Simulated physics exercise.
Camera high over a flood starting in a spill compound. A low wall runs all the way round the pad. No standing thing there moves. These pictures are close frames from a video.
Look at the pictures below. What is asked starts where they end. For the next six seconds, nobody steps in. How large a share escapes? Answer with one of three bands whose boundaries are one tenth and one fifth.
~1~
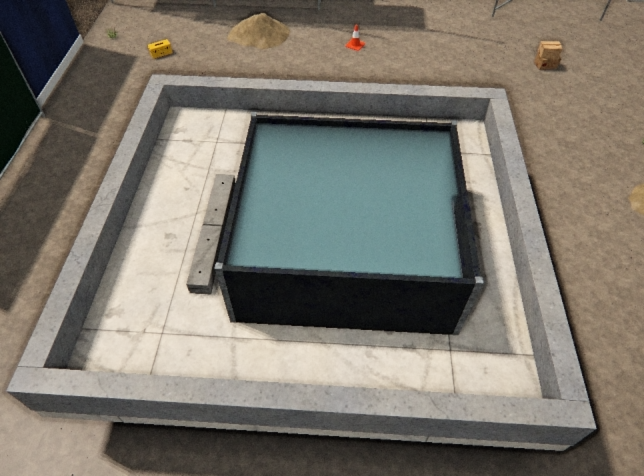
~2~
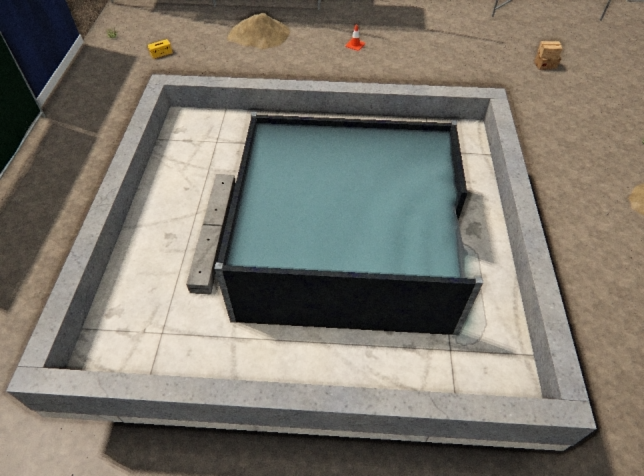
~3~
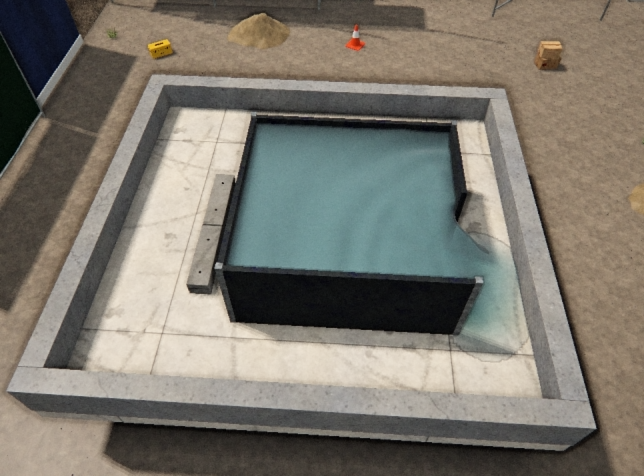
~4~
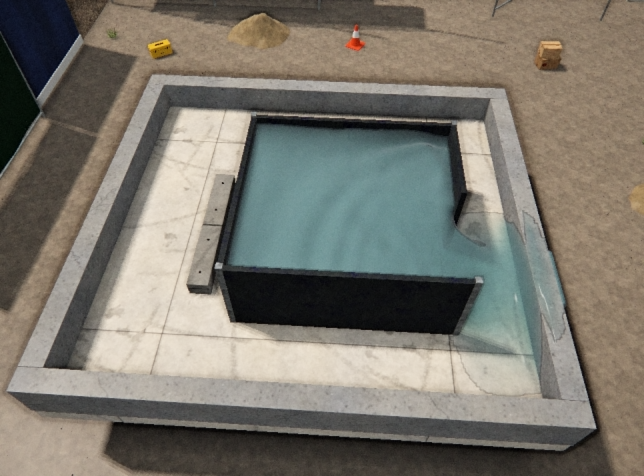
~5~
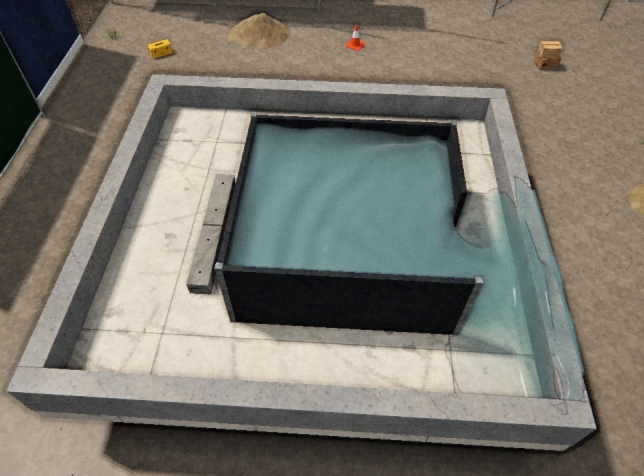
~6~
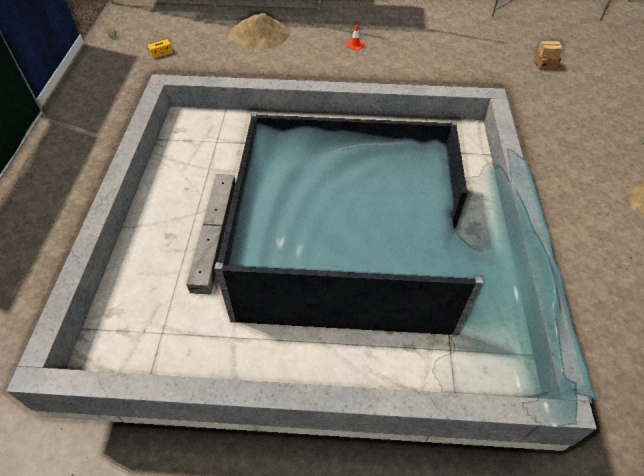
The share is between one tenth and one fifth.
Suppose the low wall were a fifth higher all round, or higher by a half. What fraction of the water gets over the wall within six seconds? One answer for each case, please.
Roughly 8 per cent, then roughly 2 per cent.
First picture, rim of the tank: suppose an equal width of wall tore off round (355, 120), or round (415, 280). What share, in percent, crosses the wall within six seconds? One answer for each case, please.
Roughly 8 per cent first, then roughly 16 per cent.
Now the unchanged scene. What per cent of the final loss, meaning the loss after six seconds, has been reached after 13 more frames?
90 per cent.
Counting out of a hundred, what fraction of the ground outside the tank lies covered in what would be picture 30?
My estimate is roughly 95 percent.
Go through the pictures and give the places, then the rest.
The first picture shows still water in the water tank at (351, 193).
In the second picture, water pours out at (453, 273) and has run to (461, 339).
In the third picture, water pours out at (453, 273) and has run to (513, 259).
In the fourth picture, water pours out at (452, 275) and has run to (539, 382).
In the fifth picture, water pours out at (452, 275) and has run to (498, 192).
In the sixth picture, water pours out at (452, 274) and has run to (493, 166).
A moment on, water covers 25 % of the floor; the low wall has let 3 % over.
Next, water covers 30 % of the floor; the low wall has let 6 % over.
Then, water covers 60 % of the floor; the low wall has let 15 % over.
Later, water covers 80 % of the floor; the low wall has let 17 % over.
In the end, water covers 80 % of the floor; the low wall has let 17 % over.
